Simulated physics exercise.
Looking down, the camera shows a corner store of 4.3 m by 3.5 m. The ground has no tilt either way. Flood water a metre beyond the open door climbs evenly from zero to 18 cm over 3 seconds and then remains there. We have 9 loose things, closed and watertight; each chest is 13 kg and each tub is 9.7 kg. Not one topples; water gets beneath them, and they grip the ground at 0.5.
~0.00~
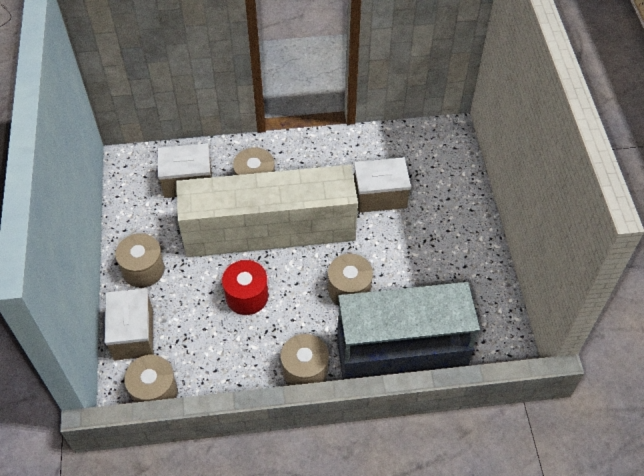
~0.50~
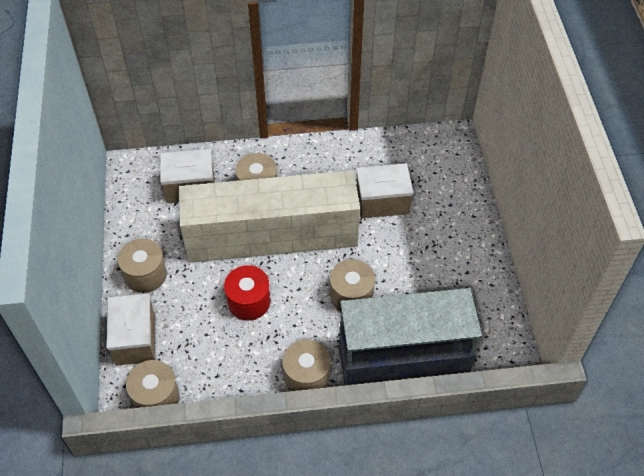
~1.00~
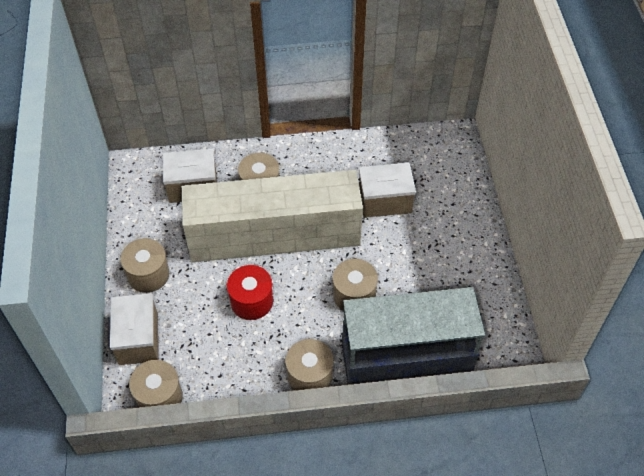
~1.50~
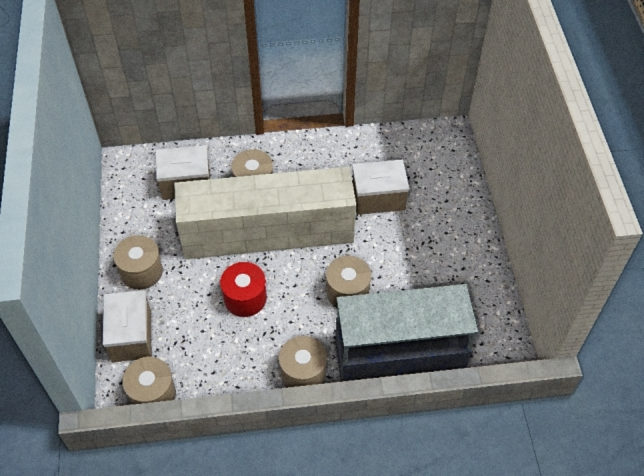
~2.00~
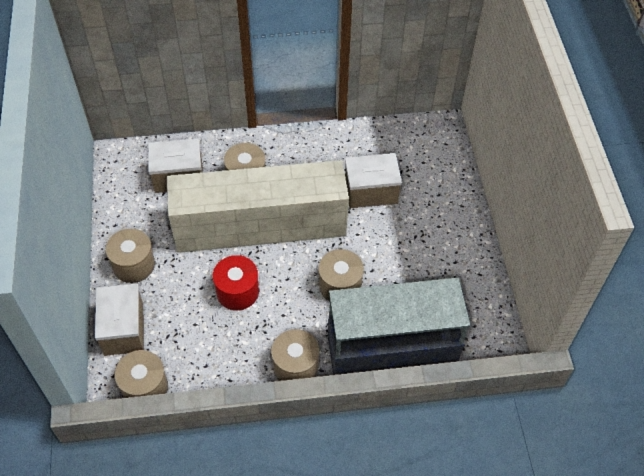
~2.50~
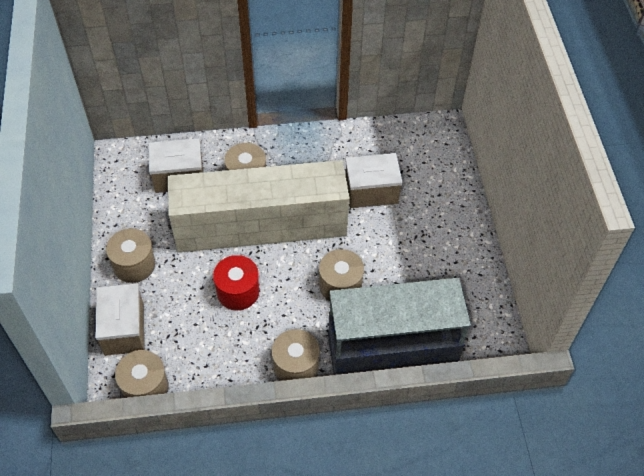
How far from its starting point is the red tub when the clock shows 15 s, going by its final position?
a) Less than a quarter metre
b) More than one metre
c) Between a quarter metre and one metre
Answer: C.
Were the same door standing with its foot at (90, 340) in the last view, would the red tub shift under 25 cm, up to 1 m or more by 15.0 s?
Well, the red tub ends up distant in that setup.
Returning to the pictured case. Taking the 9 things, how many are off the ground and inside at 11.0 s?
That would be 4 of them.
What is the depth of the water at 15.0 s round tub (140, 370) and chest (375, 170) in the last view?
Close to 8 and 10 centimetres.
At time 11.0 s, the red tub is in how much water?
Depth: About 4 cm.
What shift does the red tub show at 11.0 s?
It has shifted about 0 cm.
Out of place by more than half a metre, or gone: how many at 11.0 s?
I make it 2.
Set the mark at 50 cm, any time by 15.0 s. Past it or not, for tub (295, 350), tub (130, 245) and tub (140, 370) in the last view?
Below, below, above.
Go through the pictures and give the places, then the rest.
The first picture shows the red tub at (245, 279) rests on the ground; 0.0 m2 under water; 0 of 9 have shifted.
The second picture shows the red tub at (247, 284) rests on the ground; water covers 0.0 m2; 0 of 9 have shifted.
The third picture shows the red tub at (250, 284), on the bottom; 0.0 m2 under water; 0 of 9 have shifted.
The fourth picture shows the red tub at (243, 281), on the bottom; water covers 0.0 m2; 0 of 9 have shifted.
The fifth picture shows the red tub at (235, 274), on the bottom; 0.1 m2 under water; 0 of 9 have shifted.
The sixth picture shows the red tub at (236, 274), on the bottom; water covers 0.6 m2; 0 of 9 have shifted.
After 3.5 s the red tub is near (236, 274), 0.0 m from its start, aground; 0 afloat.
After 6.8 s the red tub is near (236, 274), 0.0 m from its start, aground; 1 afloat.
After 11.0 s the red tub is near (236, 274), 0.0 m from its start, aground; 4 afloat.
After 15.0 s the red tub is near (176, 252), 0.7 m from its start, afloat; 9 afloat.
